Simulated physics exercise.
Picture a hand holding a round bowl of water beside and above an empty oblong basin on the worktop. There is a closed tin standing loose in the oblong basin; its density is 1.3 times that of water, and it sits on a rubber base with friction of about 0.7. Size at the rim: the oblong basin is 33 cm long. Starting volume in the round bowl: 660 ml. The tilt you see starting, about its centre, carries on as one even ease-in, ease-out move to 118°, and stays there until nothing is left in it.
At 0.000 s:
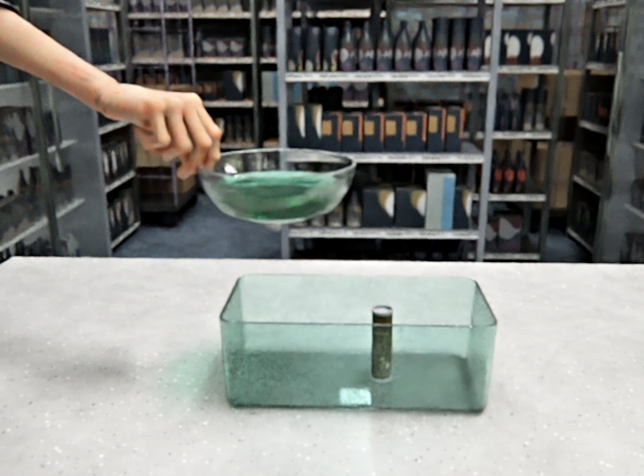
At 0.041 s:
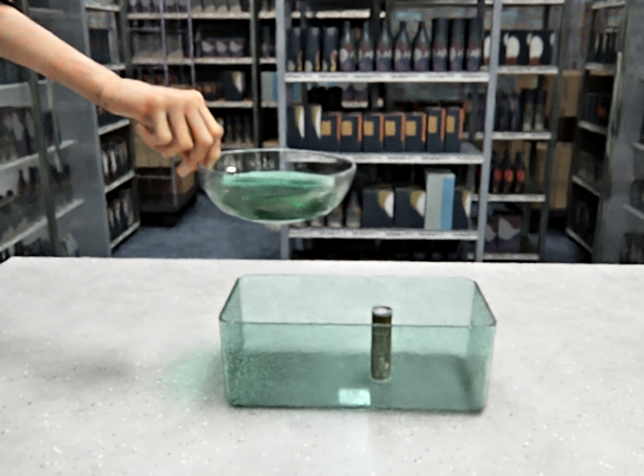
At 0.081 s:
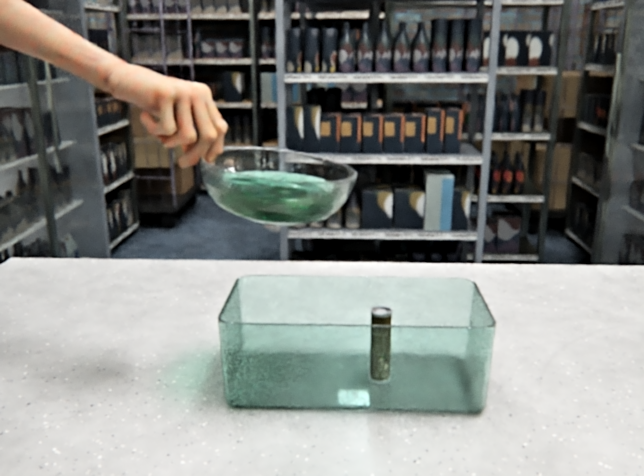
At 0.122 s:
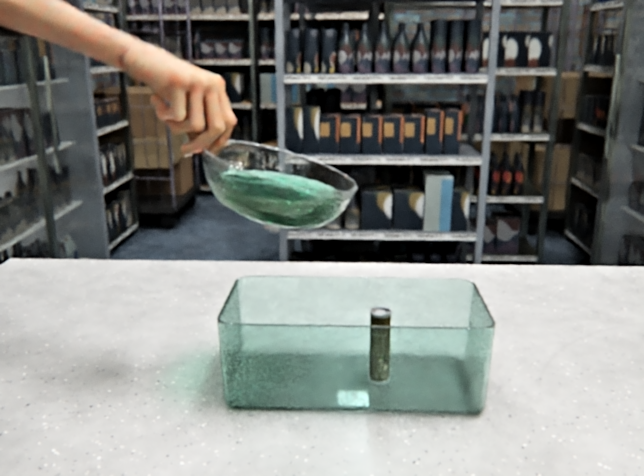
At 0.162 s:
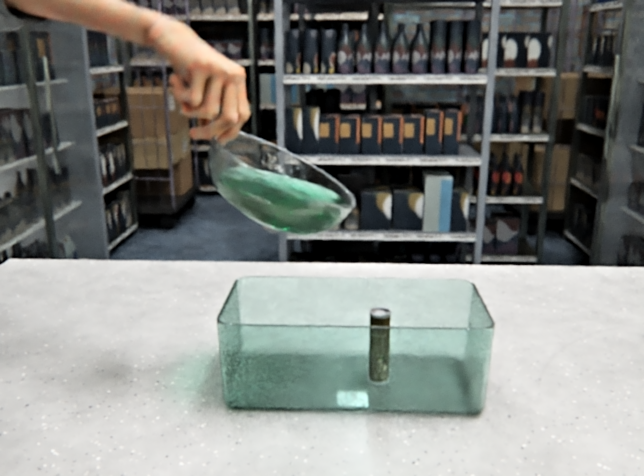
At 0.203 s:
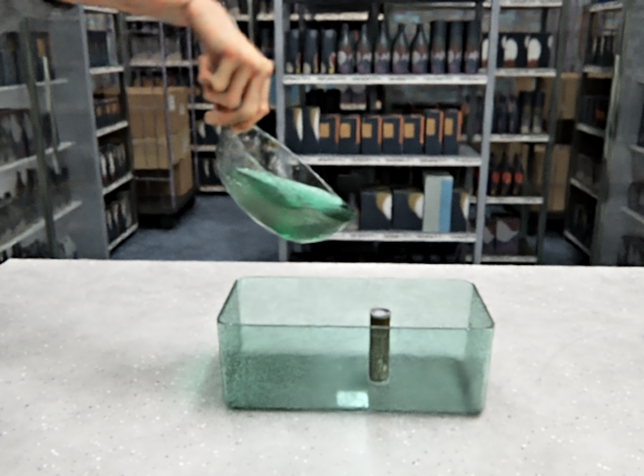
On a pale worktop before stocked shelves, a hand steadily tilting a round glass bowl of greenish water rightward above an oblong basin holding a small cylinder.
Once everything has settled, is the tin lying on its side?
Yes. It tilts over.
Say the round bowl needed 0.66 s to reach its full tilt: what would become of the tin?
The tin stays on its base.
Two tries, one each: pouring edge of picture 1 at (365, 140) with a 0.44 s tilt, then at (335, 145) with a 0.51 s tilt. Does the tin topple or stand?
First it topples; then it topples.
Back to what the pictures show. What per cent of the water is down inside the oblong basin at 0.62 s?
The share is close to 94 percent.
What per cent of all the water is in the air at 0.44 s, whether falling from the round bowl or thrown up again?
12 %.
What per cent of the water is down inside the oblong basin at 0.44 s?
Around 88%.
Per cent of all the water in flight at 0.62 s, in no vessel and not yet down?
Near 7 percent.
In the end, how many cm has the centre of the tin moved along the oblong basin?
The middle of the tin ends some 8.0 cm along the basin.
After 0.44 s the tilt is 113° and 0 per cent is still to pour; the tin stands where it began.
After 0.62 s the tilt is 118° and 0 per cent is still to pour; the tin leans 13°.
After 0.81 s the tilt is 118° and 0 per cent is still to pour; the tin leans 33°.
After 1.01 s the tilt is 118° and 0 per cent is still to pour; the tin lies on its side.
In the end the tin lies on its side.
